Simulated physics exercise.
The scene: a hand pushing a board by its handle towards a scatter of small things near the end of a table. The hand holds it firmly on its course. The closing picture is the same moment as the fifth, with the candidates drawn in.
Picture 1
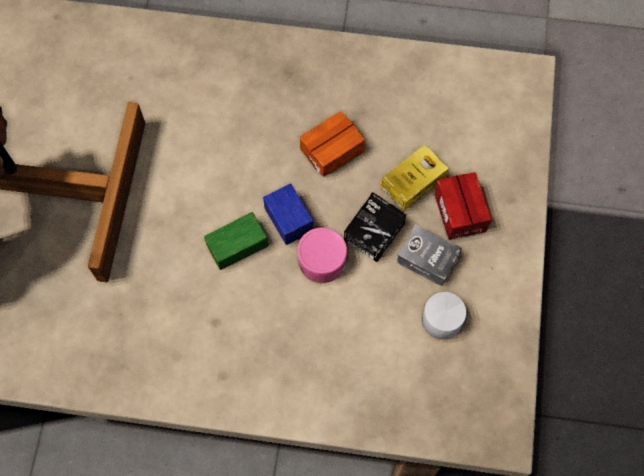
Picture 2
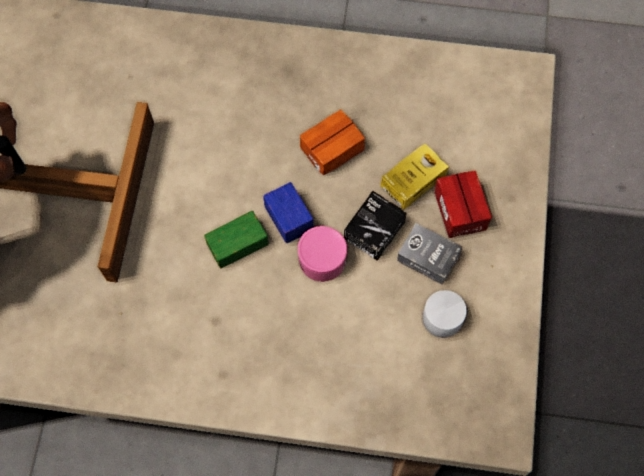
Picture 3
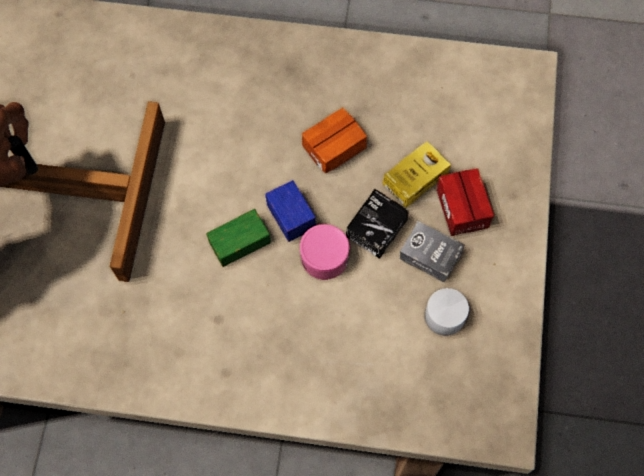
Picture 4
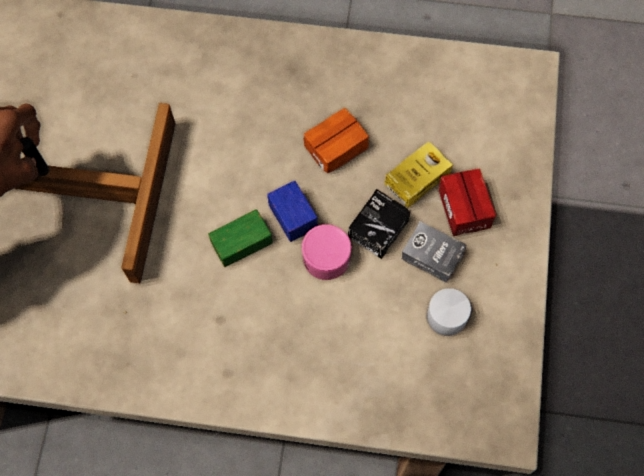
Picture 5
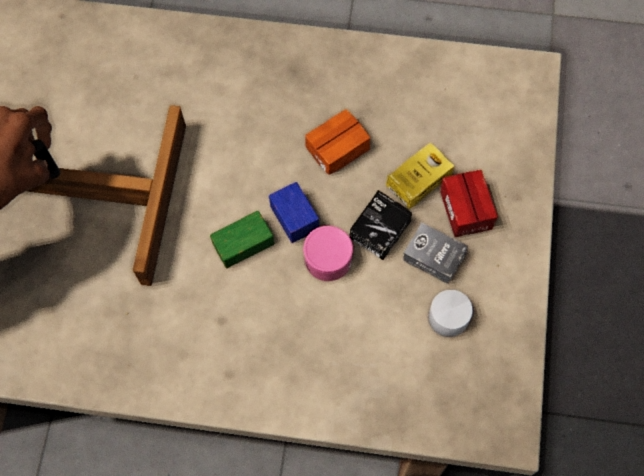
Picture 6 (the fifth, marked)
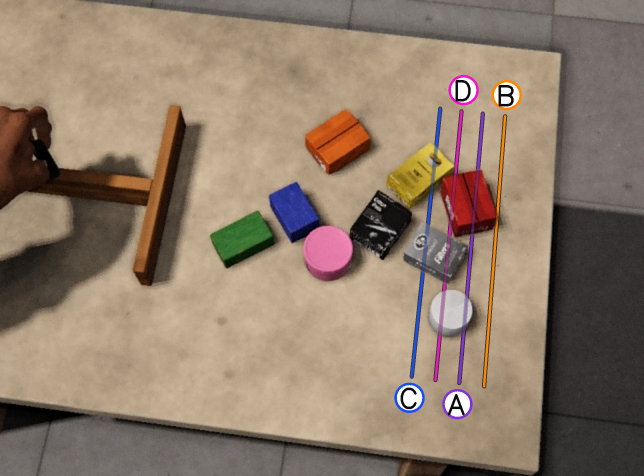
A hand slid a wooden board by its handle slowly to the right across a table, drawing closer to a scatter of small coloured boxes, blocks and round tubs, which stayed where they were.
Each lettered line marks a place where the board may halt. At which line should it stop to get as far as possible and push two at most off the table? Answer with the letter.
No third one falls up to A.
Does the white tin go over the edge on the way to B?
By then, no.
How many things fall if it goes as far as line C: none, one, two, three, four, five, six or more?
The count is none.
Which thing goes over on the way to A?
The grey box.
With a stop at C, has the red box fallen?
By then, no.
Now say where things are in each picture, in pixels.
In the first frame, pink tub (322, 256); orange box (333, 144); grey box (429, 256).
In the second frame, board (123, 182); green block (237, 240).
In the third frame, board (135, 182); black box (378, 223).
In the fourth frame, board (146, 183); blue block (293, 211).
In the fifth frame, board (157, 185); pink tub (328, 254); orange box (338, 142); grey box (435, 253).
On the marked copy, A at (472, 241); B at (495, 244); C at (427, 235); D at (449, 238).
Following A. Soon after the start, board (268, 199); pink tub (333, 255); green block (293, 250).
Later, board (382, 213); grey box (494, 269); red box (485, 203).
In the end, board (471, 224); grey box over the edge; red box (545, 199); one fallen.
As for the rest, B drops four; C is within the limit but short; D is within the limit but short.
